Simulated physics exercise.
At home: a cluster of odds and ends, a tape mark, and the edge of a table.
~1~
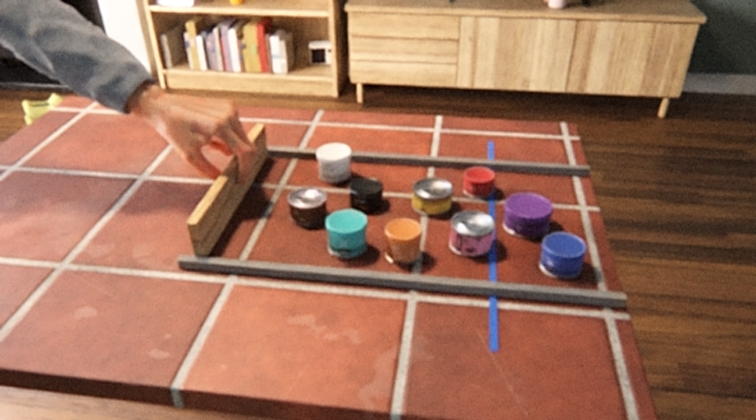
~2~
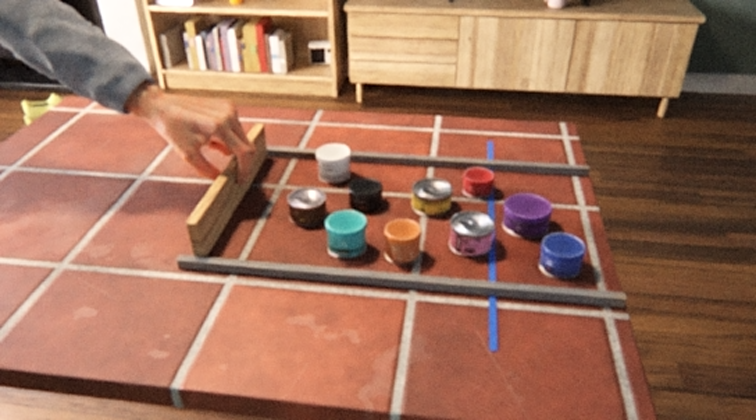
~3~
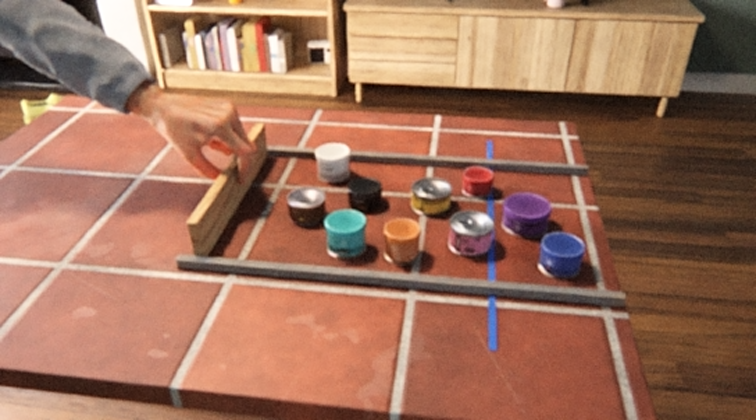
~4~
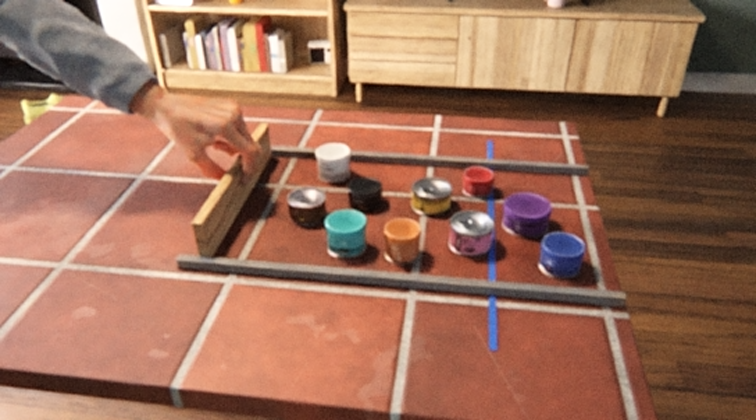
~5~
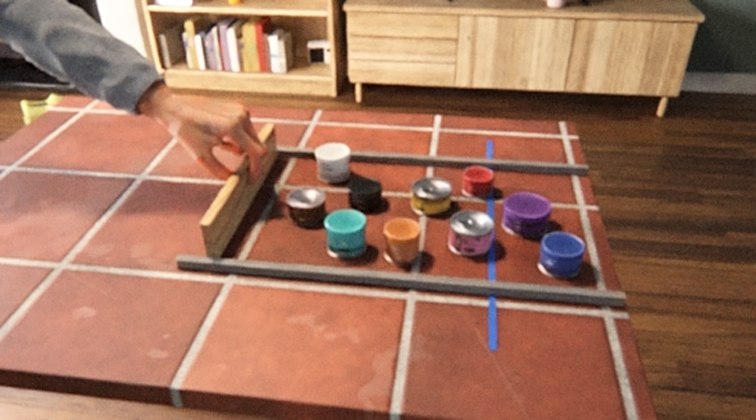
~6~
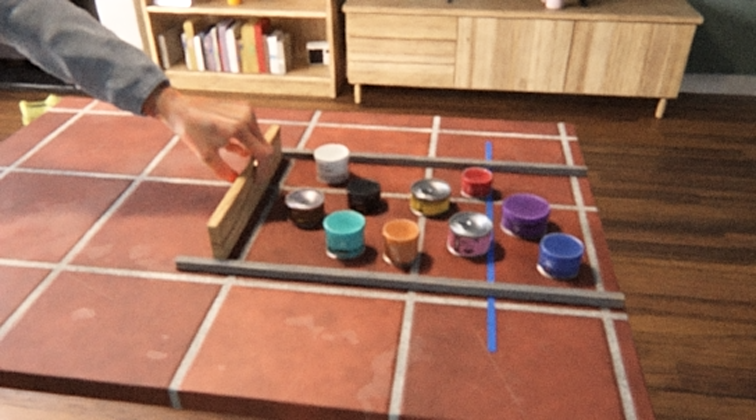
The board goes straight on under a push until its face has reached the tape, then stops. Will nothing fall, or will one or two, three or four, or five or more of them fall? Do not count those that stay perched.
Nothing falls.
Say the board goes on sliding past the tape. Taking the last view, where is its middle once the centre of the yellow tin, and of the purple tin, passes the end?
Yellow tin: (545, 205); purple tin: (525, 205).
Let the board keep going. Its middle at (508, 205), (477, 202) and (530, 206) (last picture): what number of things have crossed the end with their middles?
Over the end: 0, 0, 1.
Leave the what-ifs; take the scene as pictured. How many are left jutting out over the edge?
I make it 0.
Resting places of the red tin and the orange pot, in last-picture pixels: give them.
In the last view, the middles sit near (539, 181) and near (544, 269).
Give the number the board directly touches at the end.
So the total is 4.
Soon after, none off yet; blue pot at rest near (560, 256); purple tin at rest near (525, 217); red tin at rest near (477, 184).
After that, none off yet; blue pot at rest near (560, 256); purple tin moving near (536, 219); red tin displaced about its own width near (496, 184).
In the end, the number that fall off is zero.
